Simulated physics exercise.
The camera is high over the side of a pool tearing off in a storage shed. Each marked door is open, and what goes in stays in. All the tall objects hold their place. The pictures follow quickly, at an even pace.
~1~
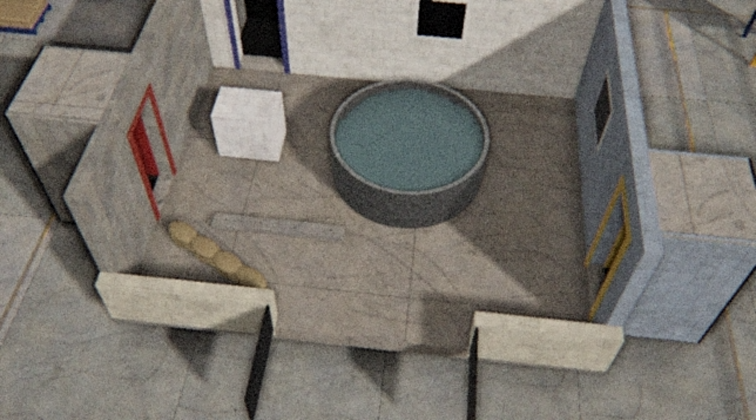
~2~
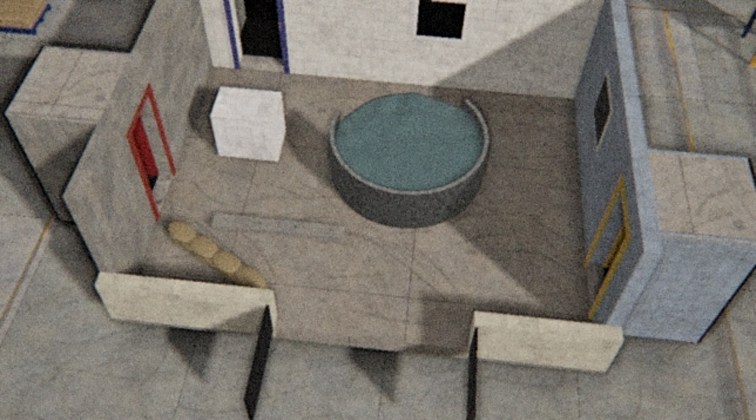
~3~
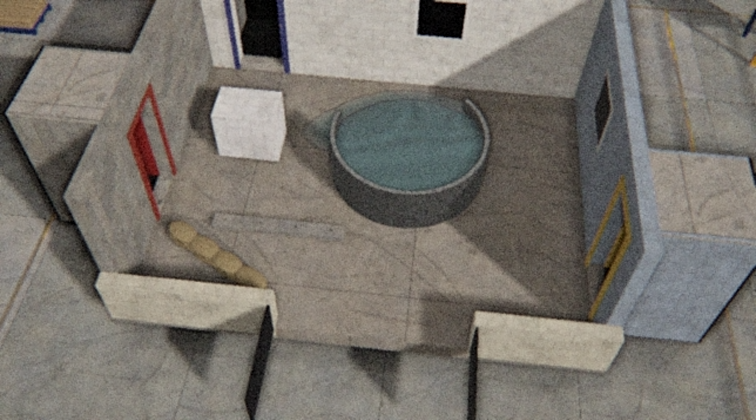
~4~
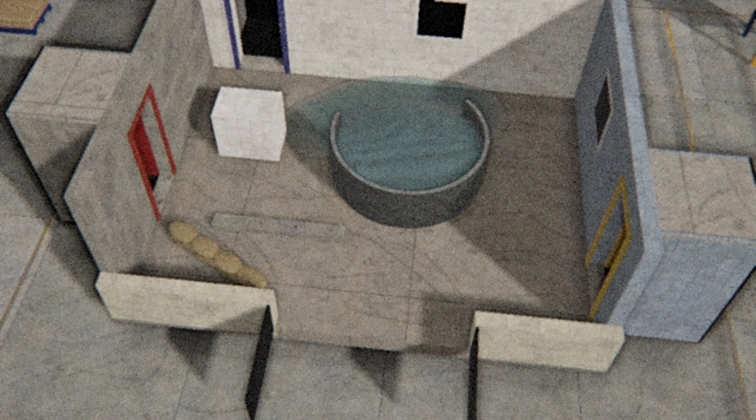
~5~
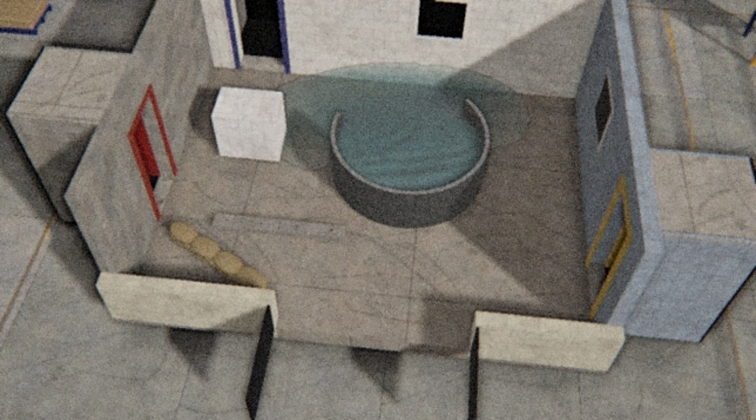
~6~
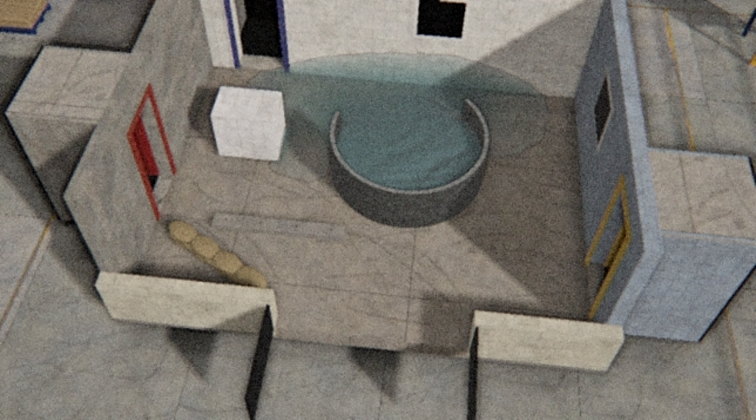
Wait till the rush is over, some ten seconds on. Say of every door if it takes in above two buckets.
One by one: The blue door floods; the red door floods; the yellow door holds within the limit.
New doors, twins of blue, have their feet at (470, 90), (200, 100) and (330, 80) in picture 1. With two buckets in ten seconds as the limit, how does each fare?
In turn: Floods, is over, passes that mark.
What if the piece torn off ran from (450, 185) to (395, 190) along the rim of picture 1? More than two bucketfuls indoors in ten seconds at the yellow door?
One by one: Yellow is over.
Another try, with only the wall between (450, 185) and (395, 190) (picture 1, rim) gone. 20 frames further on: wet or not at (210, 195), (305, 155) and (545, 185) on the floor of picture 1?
As listed: Free of water, dry, flooded.
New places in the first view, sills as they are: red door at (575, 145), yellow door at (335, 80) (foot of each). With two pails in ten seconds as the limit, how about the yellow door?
In short: The yellow door floods.
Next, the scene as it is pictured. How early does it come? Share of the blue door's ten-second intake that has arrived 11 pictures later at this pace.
Roughly 10 per cent.
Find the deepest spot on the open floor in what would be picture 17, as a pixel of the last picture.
Around (213, 70).
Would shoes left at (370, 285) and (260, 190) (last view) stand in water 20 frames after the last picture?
In that order: Dry, flooded.
A moment on, water covers 30 % of the floor; the blue door under two buckets in, the red door not reached, the yellow door not reached.
Next, water covers 40 % of the floor; the blue door under two buckets in, the red door not reached, the yellow door not reached.
Then, water covers 75 % of the floor; the blue door over two buckets in, the red door under two buckets in, the yellow door wet at the sill, nothing in.
Later, water covers 95 % of the floor; the blue door far over two buckets in, the red door over two buckets in, the yellow door wet at the sill, nothing in.
In the end, water covers 95 % of the floor; the blue door far over two buckets in, the red door far over two buckets in, the yellow door under two buckets in.
